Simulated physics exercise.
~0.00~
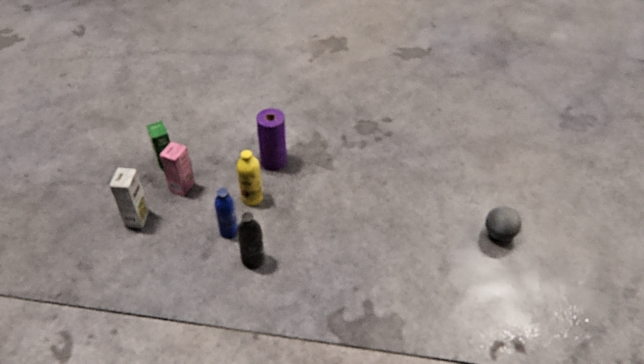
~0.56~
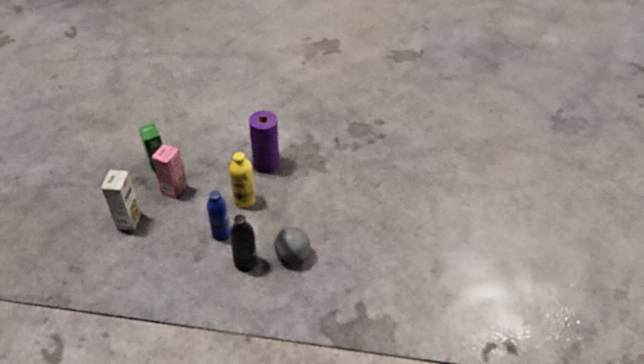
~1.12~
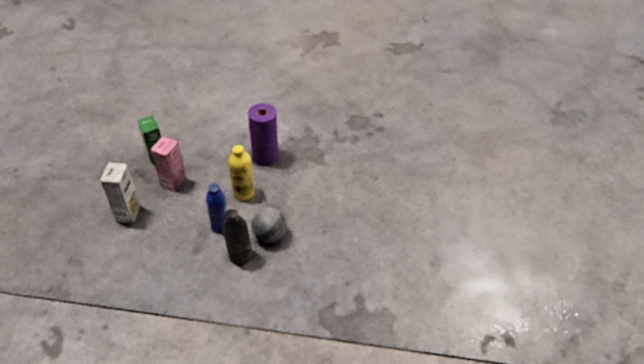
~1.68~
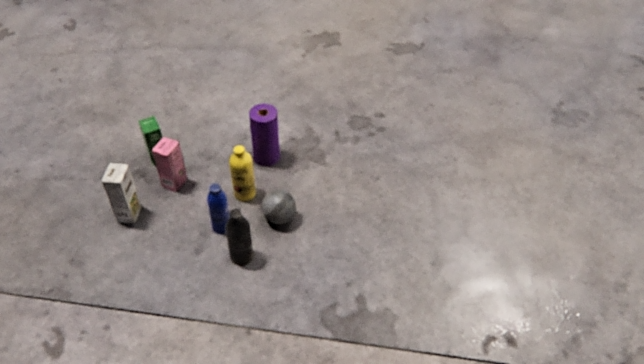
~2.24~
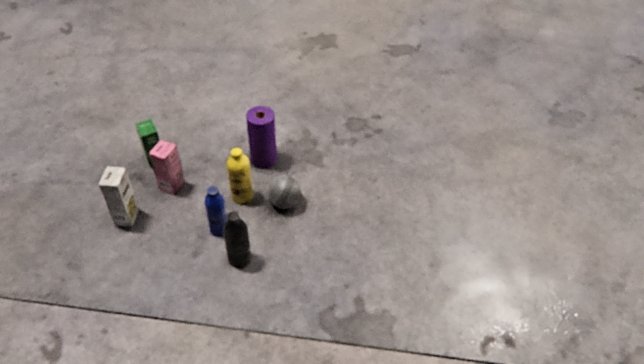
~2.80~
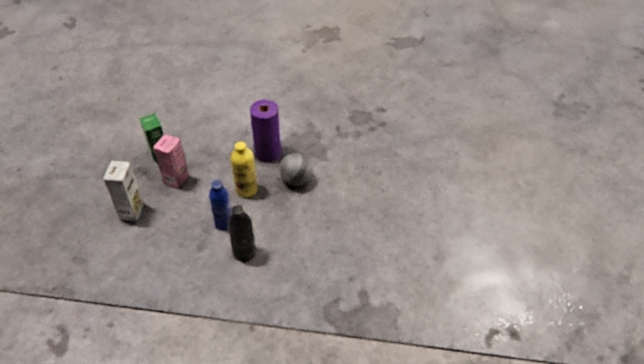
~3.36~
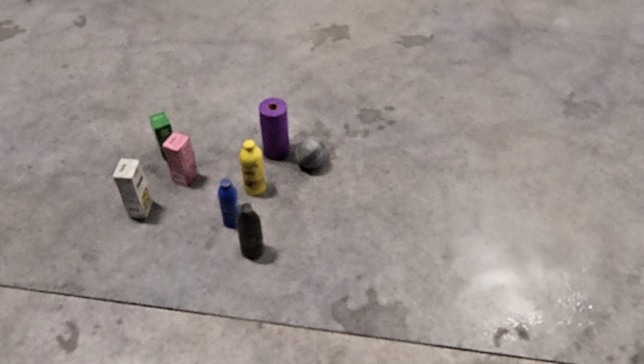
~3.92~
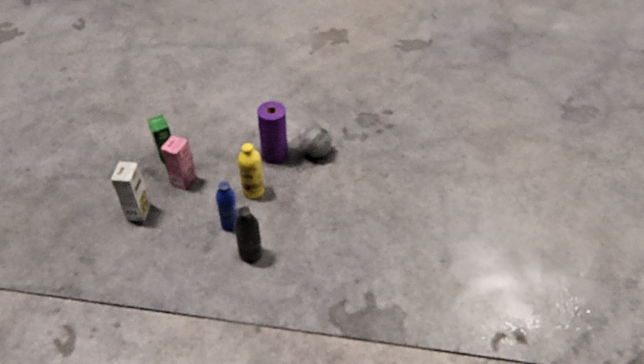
To begin with, a grey ball sits well to the right of a loose group of bottles, cartons and a purple roll standing on a stained concrete floor. The ball travels left across the open floor until it is just right of the black bottle. It edges further left and up, close beside the blue and black bottles, then turns back and drifts up and slightly right. It passes to the right of the yellow bottle and carries on towards the purple roll. At the end, the ball is just right of the roll, and all seven objects are still upright.
